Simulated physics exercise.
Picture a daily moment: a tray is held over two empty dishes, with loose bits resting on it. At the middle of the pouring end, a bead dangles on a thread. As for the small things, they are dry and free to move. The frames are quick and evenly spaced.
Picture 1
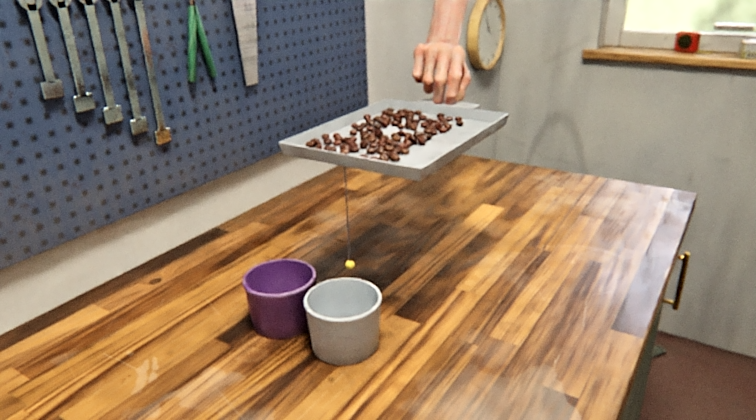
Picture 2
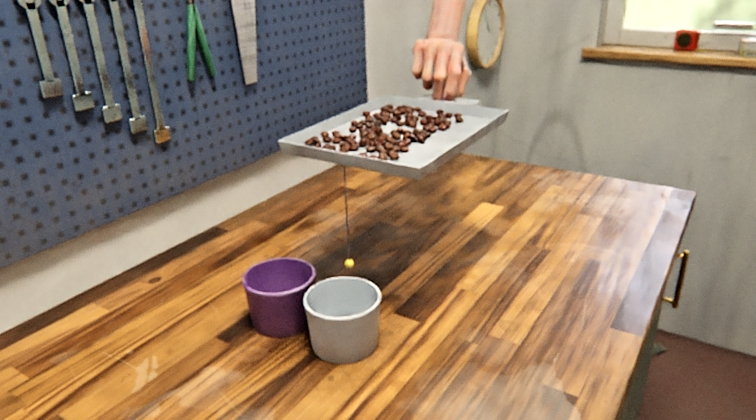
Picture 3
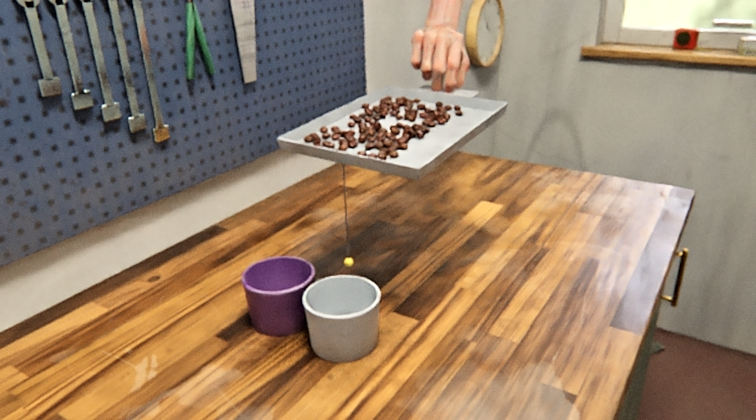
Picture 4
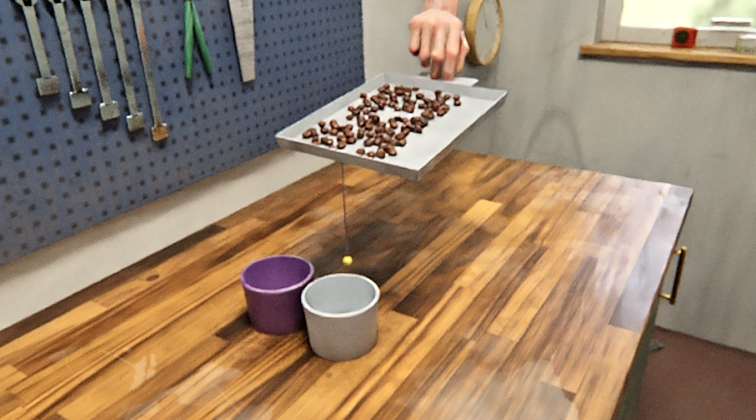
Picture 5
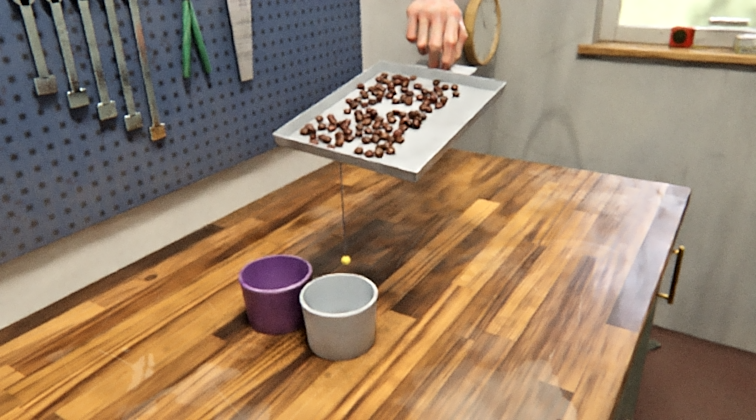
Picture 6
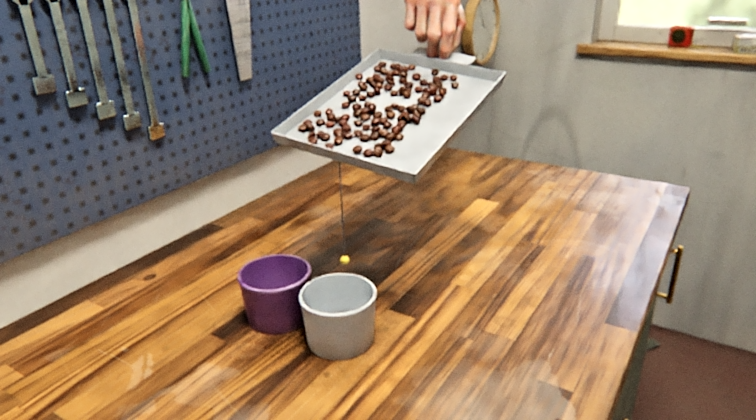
At first, a hand holds a pale tray of small brown pieces nearly level above a purple dish and a grey dish, a yellow bead hanging beneath on a thread. Then the hand gradually tilts the tray toward its near right corner, while the pieces stay spread across it and the dishes remain empty.
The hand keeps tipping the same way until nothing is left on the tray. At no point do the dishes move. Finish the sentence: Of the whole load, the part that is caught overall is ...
... less than half of it.
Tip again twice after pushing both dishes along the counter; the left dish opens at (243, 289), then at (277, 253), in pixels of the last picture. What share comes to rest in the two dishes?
Trial 1 about 10 %, trial 2 about 10 %.
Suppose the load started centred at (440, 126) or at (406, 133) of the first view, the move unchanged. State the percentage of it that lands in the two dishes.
Around 20 in a hundred the first time, around 30 in a hundred the second.
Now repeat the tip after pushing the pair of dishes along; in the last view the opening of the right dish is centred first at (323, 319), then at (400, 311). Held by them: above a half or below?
Result, first setup: A minority share; second setup: A majority share.
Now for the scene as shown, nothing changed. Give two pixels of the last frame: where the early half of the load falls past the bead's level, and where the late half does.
(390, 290) first, (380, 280) later.
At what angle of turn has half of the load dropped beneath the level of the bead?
Angle: Close to 90°.
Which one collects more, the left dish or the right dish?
The one you want is the right of the two.
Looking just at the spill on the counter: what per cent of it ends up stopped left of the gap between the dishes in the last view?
Near 10 in a hundred.
Soon, tray tipped steeply; nearly all on the tray; a stray few in the air.
A while on, tray tipped right over; about a third on the tray; a small part in the right dish; about a third outside both; a small part in the air.
Towards the end, tray tipped past a quarter turn; about a third in the right dish; about two thirds outside both.
Finally, tray tipped past a quarter turn; about a third in the right dish; none in the left dish; about two thirds outside both.
